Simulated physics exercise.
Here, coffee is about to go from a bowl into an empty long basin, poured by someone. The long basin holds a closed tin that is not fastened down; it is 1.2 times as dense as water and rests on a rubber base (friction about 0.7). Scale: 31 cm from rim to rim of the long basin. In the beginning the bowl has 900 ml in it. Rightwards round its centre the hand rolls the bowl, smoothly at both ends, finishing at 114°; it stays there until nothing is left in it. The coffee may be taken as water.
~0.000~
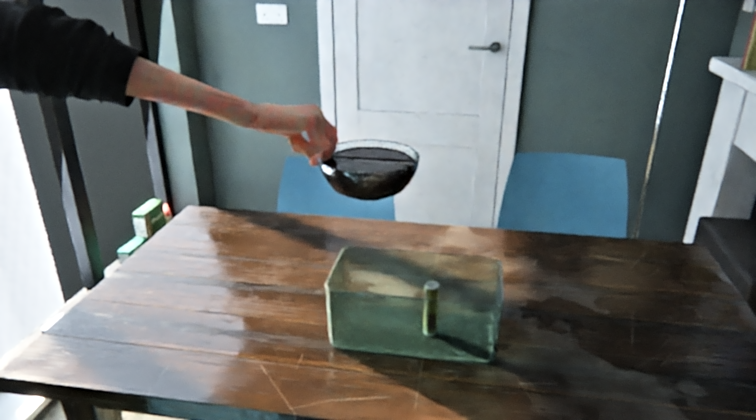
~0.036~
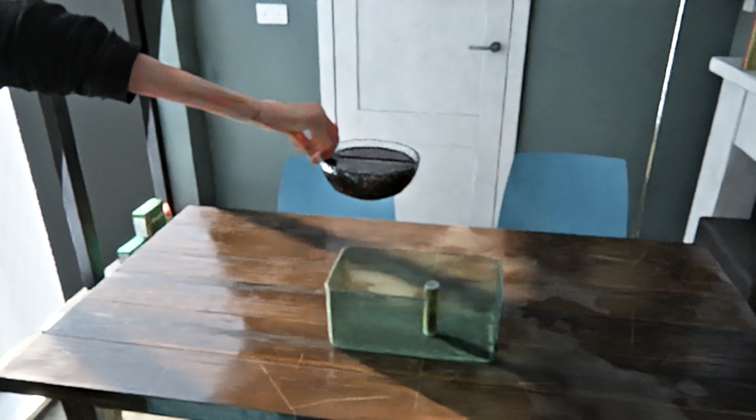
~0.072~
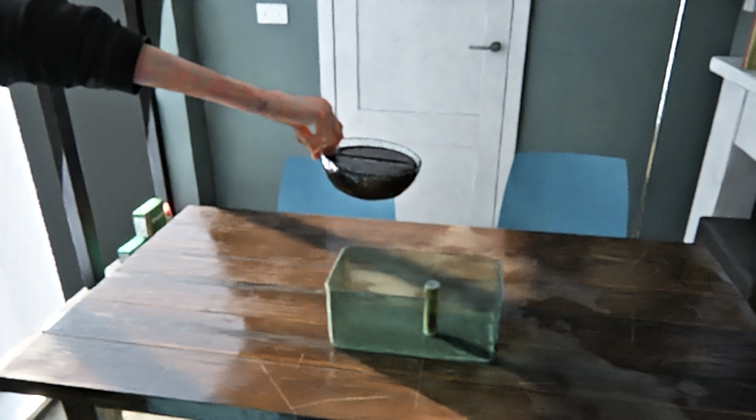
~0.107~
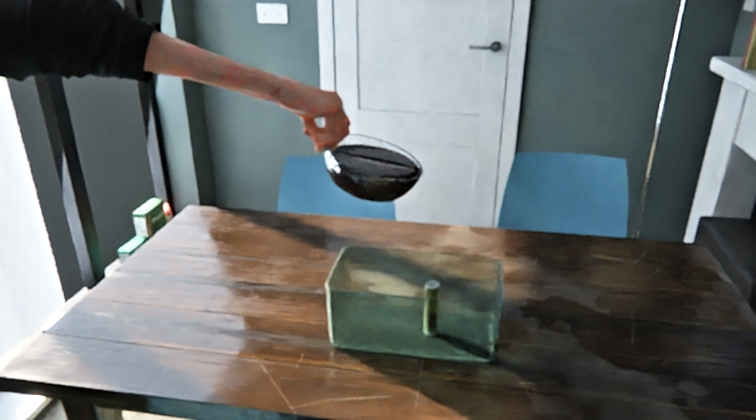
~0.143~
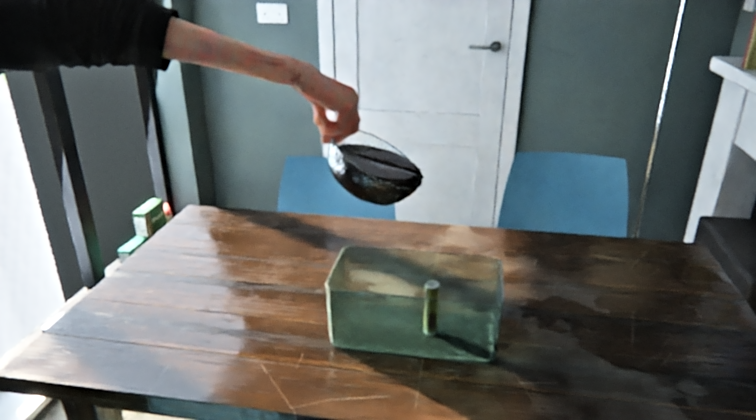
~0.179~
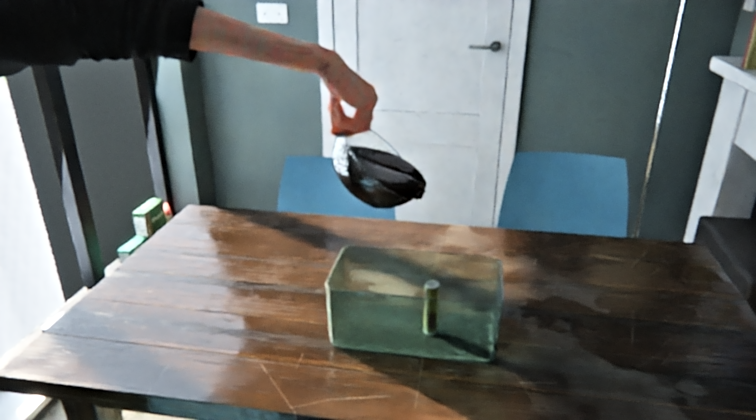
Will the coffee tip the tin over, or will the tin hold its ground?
Most likely it will not capsize.
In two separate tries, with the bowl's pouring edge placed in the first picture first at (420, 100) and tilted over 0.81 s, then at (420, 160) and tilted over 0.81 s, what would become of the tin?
First it tips over; then it tips over.
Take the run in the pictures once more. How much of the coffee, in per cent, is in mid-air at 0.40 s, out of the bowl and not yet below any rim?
Roughly 48 percent.
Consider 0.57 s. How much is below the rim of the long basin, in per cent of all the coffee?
About 86 per cent.
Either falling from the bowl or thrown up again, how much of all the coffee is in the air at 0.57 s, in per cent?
Something like 14 per cent is in the air then.
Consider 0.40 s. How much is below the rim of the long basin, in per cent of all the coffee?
Around 50 percent.
After 0.40 s the tilt is 113° and 1 per cent is still to pour; the tin stands where it began.
After 0.57 s the tilt is 114° and 0 per cent is still to pour; the tin stands where it began.
After 0.74 s the tilt is 114° and 1 per cent is still to pour; the tin stands where it began.
After 0.93 s the tilt is 114° and 0 per cent is still to pour; the tin stands where it began.
In the end the tin stands where it began.
